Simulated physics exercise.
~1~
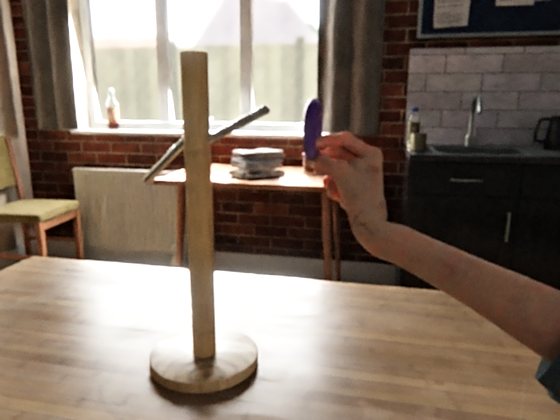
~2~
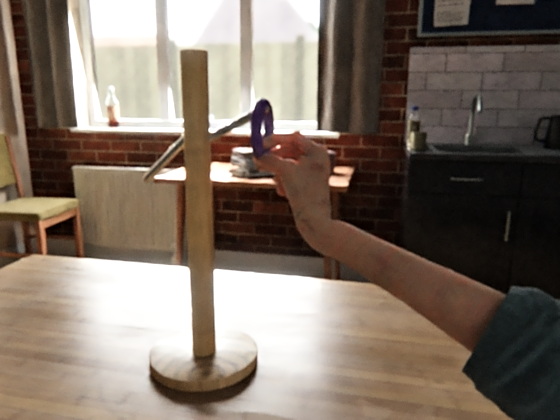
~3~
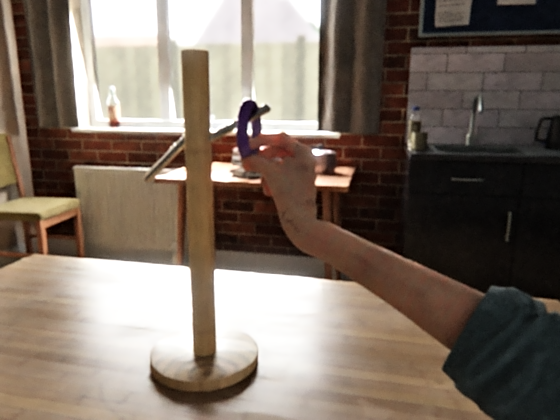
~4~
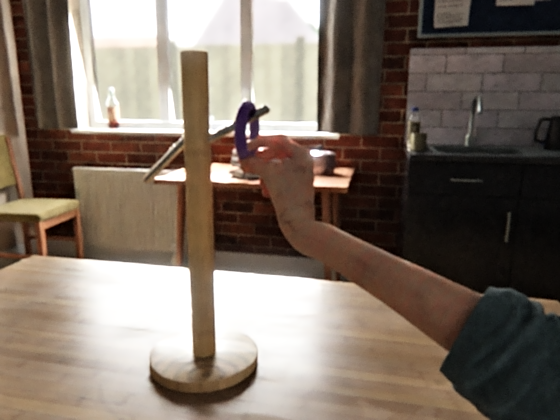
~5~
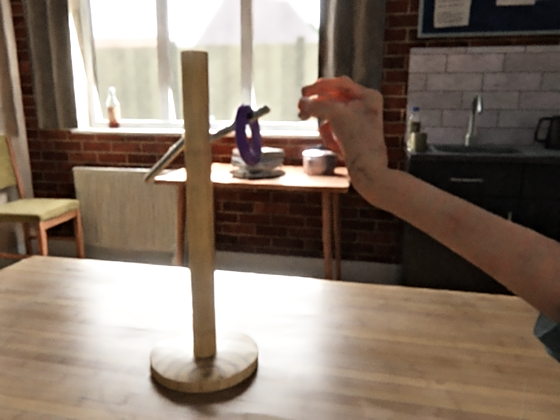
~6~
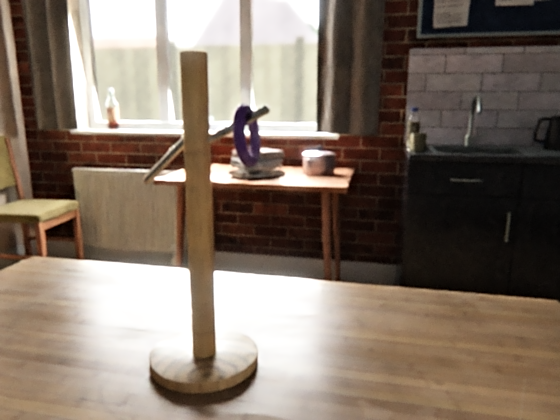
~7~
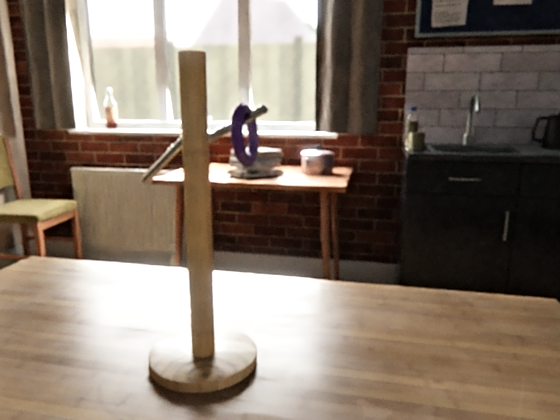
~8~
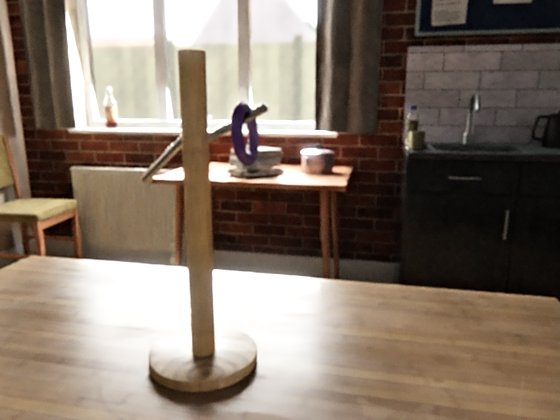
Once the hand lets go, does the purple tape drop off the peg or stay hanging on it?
The purple tape stays hanging on the peg after the hand lets go and draws back.
Purple ring of tape moving left in a hand onto a wooden stand's peg, then staying hooked after the hand withdraws.
